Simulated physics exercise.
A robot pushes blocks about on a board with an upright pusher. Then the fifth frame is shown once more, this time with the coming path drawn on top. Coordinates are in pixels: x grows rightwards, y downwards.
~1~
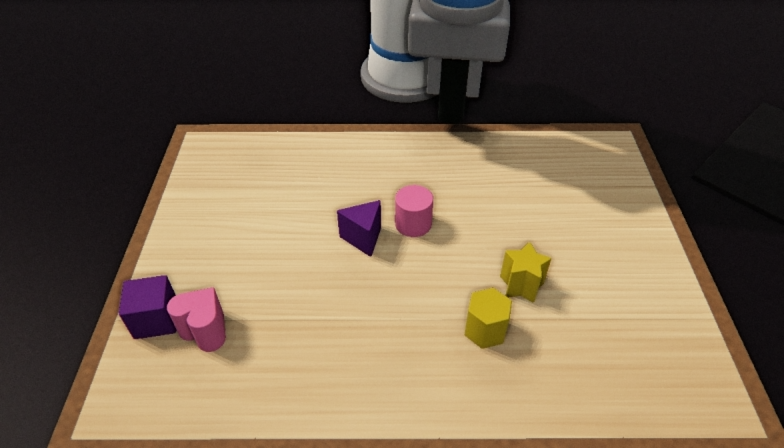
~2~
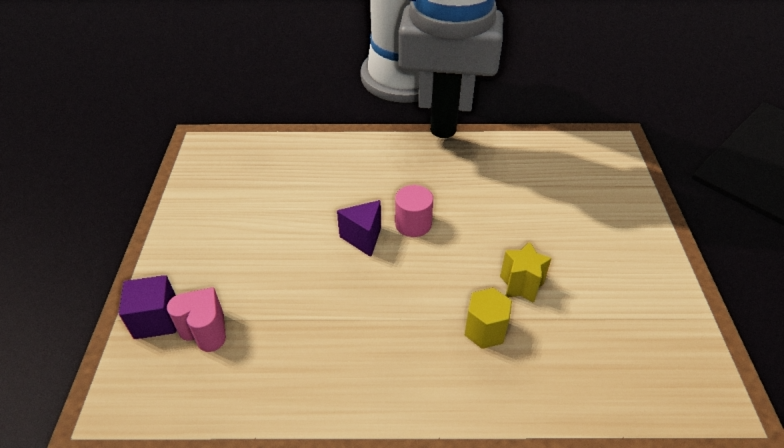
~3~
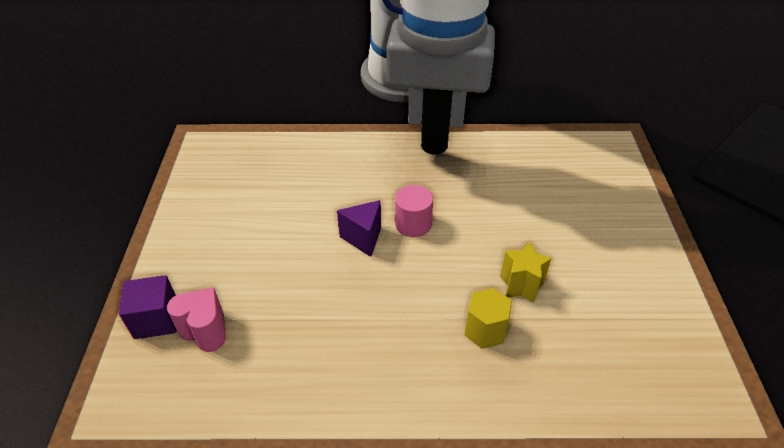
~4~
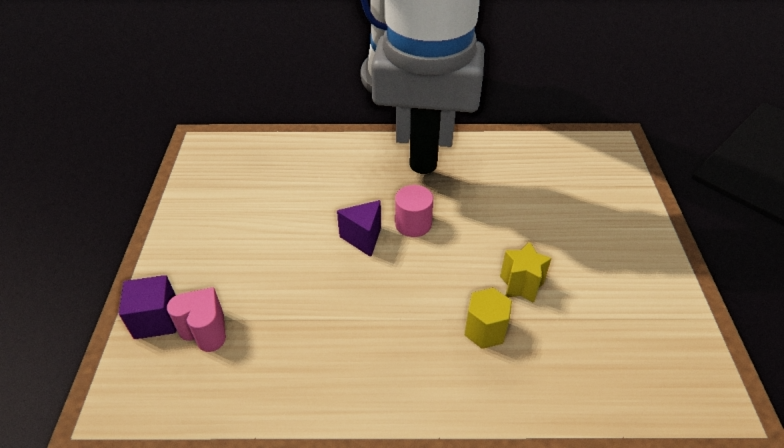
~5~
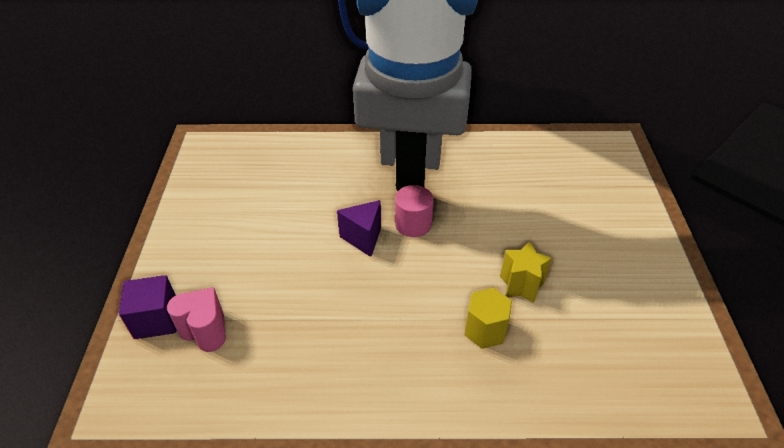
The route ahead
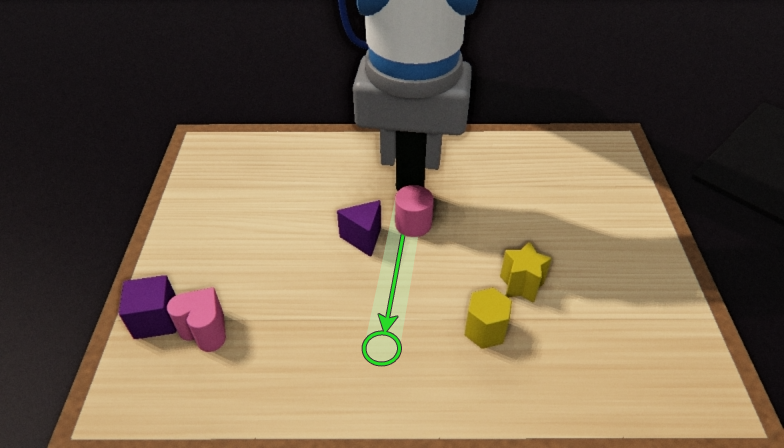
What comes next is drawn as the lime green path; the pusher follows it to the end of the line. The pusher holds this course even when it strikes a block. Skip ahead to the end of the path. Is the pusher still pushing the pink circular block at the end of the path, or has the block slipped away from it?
I expect it to be beside or behind the pusher.
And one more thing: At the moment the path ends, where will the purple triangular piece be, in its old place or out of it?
Left in place.
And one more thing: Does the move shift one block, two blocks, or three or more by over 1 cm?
The count will be 1.
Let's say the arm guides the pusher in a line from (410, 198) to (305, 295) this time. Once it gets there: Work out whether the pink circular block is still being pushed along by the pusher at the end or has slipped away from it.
Left aside or behind.
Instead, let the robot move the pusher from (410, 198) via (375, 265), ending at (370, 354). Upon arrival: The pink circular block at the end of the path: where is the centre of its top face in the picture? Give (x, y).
Top centre: (417, 232).
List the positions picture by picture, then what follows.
In the first picture, lower end of the pusher at (451, 117), tops of blocks, purple triangular piece at (362, 213), pink circular block at (414, 197).
In the second picture, pusher at (443, 130), blocks as before.
In the third picture, pusher at (434, 147), blocks as before.
In the fourth picture, pusher at (423, 165), blocks as before.
In the fifth picture, pusher at (410, 187), purple triangular piece at (362, 213), pink circular block at (414, 197).
The drawn path runs in a line from (410, 198) to (382, 348).
On the path given first. One third of the way, pusher at (402, 230); pink circular block at (421, 238).
Two thirds of the way, pusher at (393, 280); pink circular block at (432, 263).
At the end, pusher at (381, 338); purple triangular piece not moved; pink circular block at (432, 263).
